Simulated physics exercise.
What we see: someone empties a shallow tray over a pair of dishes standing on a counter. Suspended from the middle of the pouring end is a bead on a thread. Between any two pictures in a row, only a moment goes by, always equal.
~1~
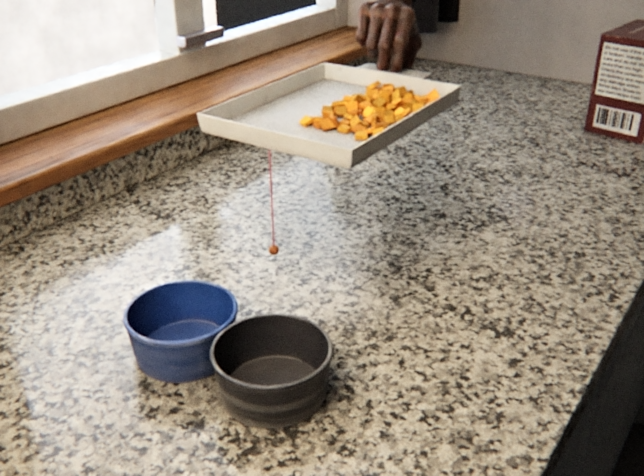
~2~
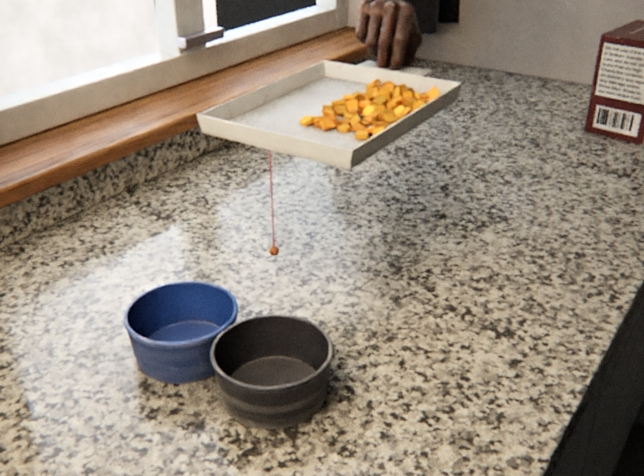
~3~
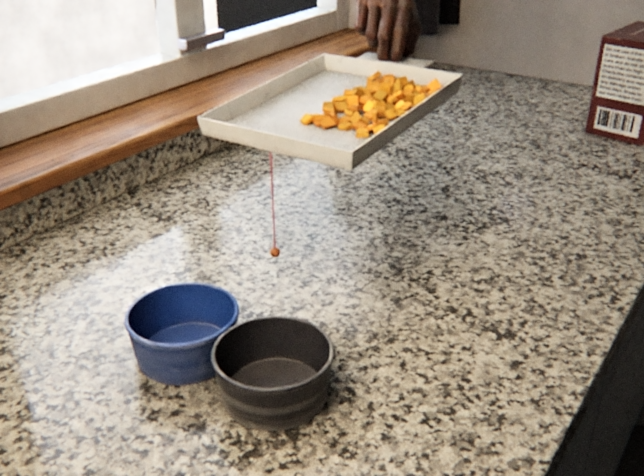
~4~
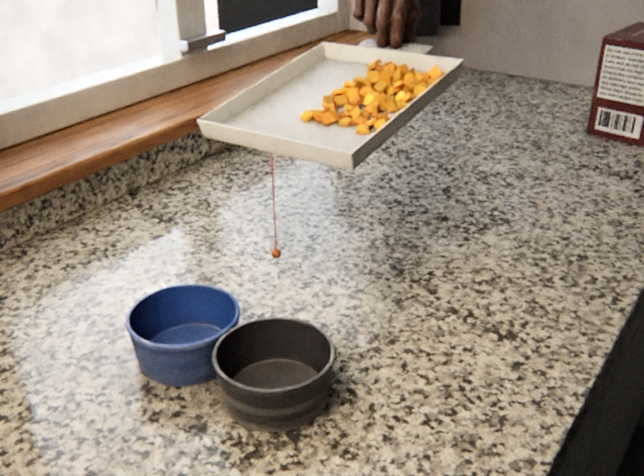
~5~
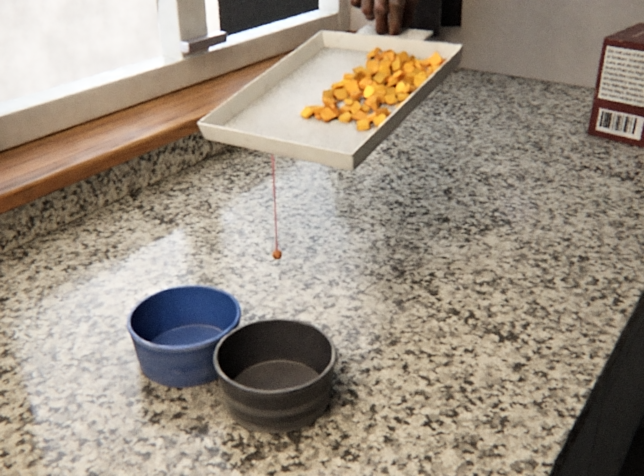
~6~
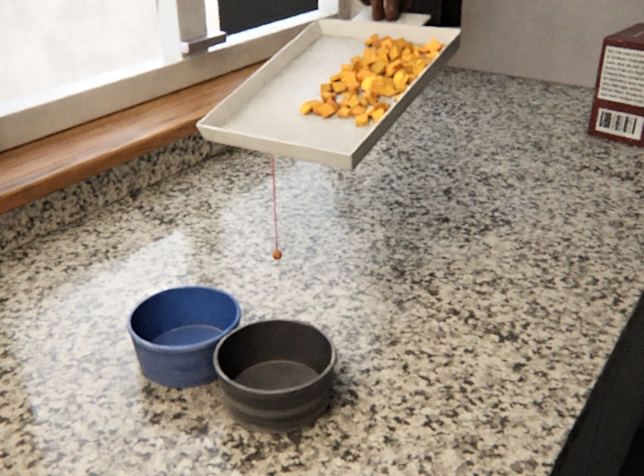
A shallow tray of small orange pieces tilting gradually as a hand raises its far end above blue and dark grey dishes.
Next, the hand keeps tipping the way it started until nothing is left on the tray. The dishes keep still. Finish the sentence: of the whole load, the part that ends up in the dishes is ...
... less than half.
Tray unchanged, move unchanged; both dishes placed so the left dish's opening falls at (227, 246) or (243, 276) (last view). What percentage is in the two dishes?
20 %, then 60 %.
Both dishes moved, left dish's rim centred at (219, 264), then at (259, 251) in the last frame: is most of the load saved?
Held in all, by try: A larger portion, then a smaller portion.
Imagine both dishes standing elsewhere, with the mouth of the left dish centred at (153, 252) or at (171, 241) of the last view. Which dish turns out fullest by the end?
It comes out as the one to the right in the first try and the one to the right in the second.
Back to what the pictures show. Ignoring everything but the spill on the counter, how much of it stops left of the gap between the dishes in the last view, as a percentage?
Around 30 per cent, I reckon.
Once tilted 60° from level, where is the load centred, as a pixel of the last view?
I'd put the middle close to (282, 124).
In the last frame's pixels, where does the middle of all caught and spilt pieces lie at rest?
Near (245, 325).
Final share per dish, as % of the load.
For the left dish 10 %, for the right dish 10 %.
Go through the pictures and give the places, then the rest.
The first frame shows corners of the pouring end near (201, 113) and (351, 148), level; middle of the load near (375, 108), small crackers; left dish near (144, 354); right dish near (235, 398); bead on its thread near (274, 250).
The second frame shows corners of the pouring end near (201, 114) and (351, 149), level; middle of the load near (375, 106).
The third frame shows corners of the pouring end near (201, 117) and (351, 150), tipped barely, lowest at the left corner; middle of the load near (376, 101).
The fourth frame shows corners of the pouring end near (201, 119) and (351, 151), tipped a little, lowest at the left corner; middle of the load near (376, 92).
The fifth frame shows corners of the pouring end near (201, 122) and (350, 152), tipped a little, lowest at the left corner; middle of the load near (376, 83).
The sixth frame shows corners of the pouring end near (200, 124) and (349, 152), tipped clearly, lowest at the left corner; middle of the load near (374, 74); left dish near (147, 360); right dish near (239, 404).
Shortly afterwards, tray tipped steeply; all but a few on the tray; only a few in the air.
Next, tray tipped right over; near two thirds on the tray; only a few in the right dish; a little in the left dish; near a quarter outside both; only a few in the air.
Some moments later, tray tipped past a quarter turn; a little in the right dish; a little in the left dish; the bulk outside both.
In the end, tray tipped past a quarter turn; a little in the right dish; a little in the left dish; the bulk outside both.
